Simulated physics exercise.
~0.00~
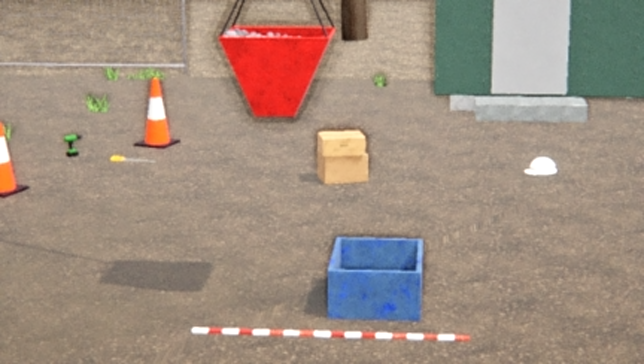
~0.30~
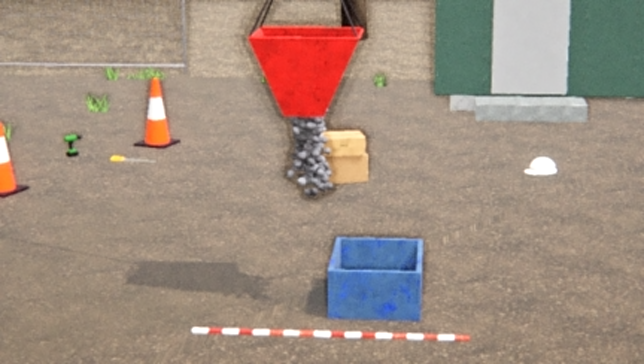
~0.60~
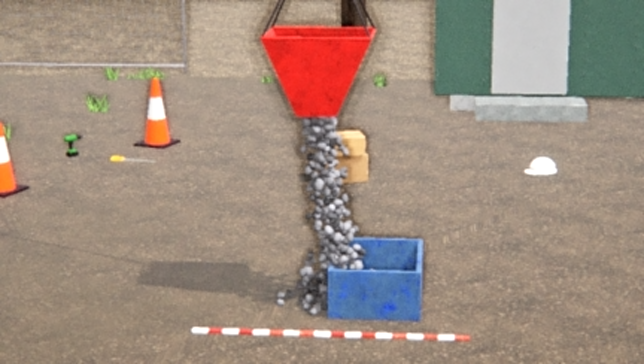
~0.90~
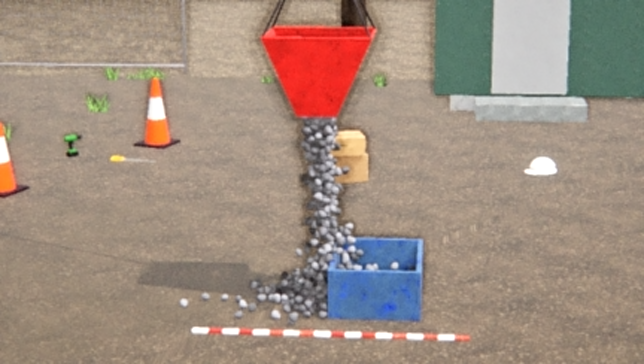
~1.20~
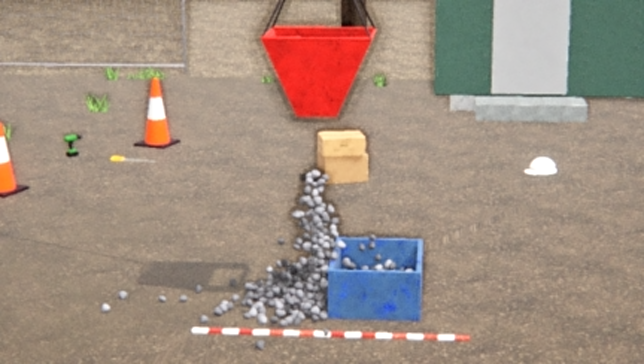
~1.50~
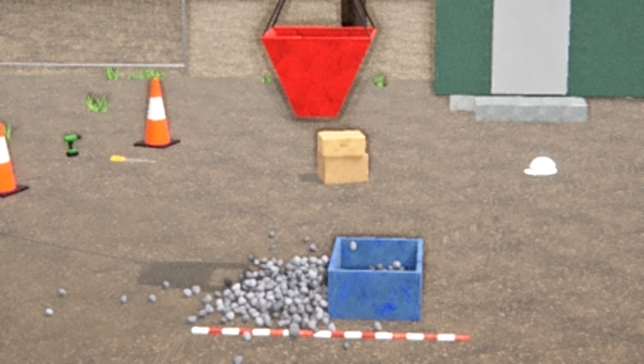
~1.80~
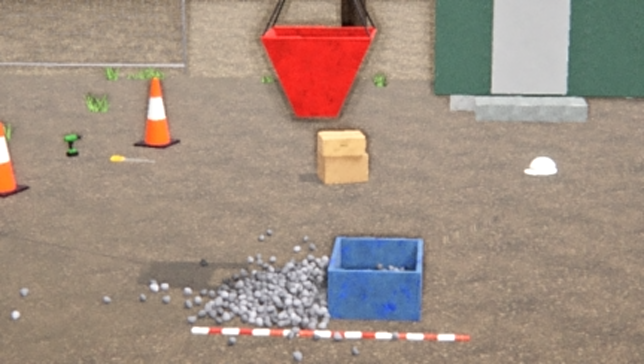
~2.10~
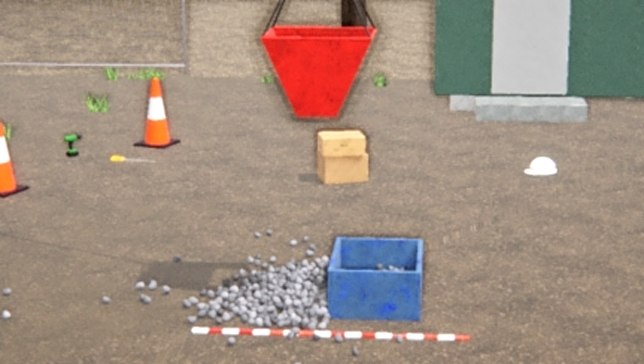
On a dirt yard, a red skip moving right and stopping, pouring grey stones mostly left of a blue bin, some inside.
